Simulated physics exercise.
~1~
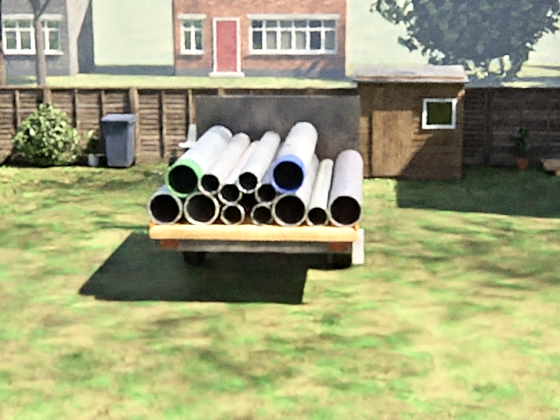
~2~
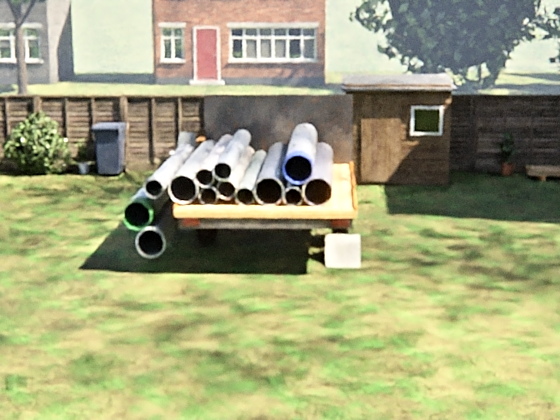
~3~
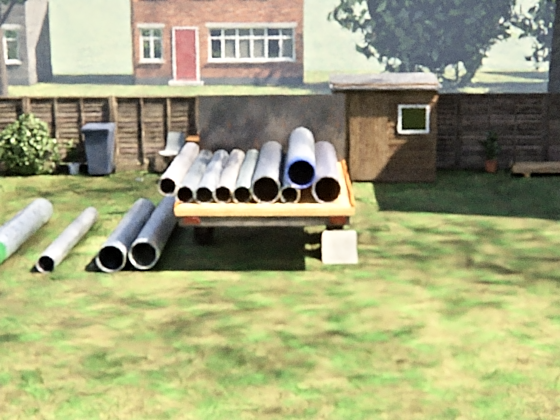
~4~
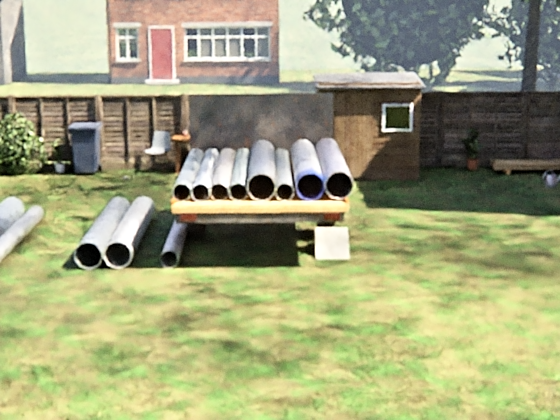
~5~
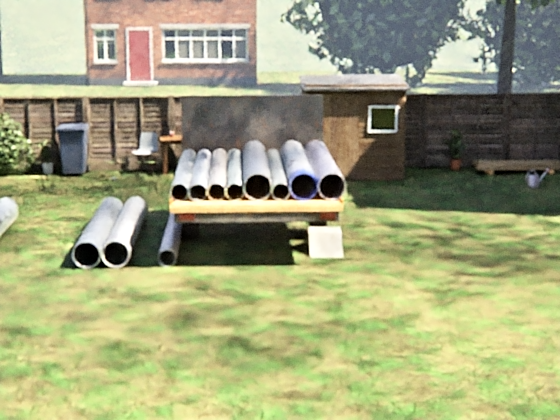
In a fenced back garden, a stack of grey pipes on a flat trailer slid apart, and several, including the green-marked one, tumbled off the left side onto the grass, while the blue-marked one settled in a single row with those still aboard.
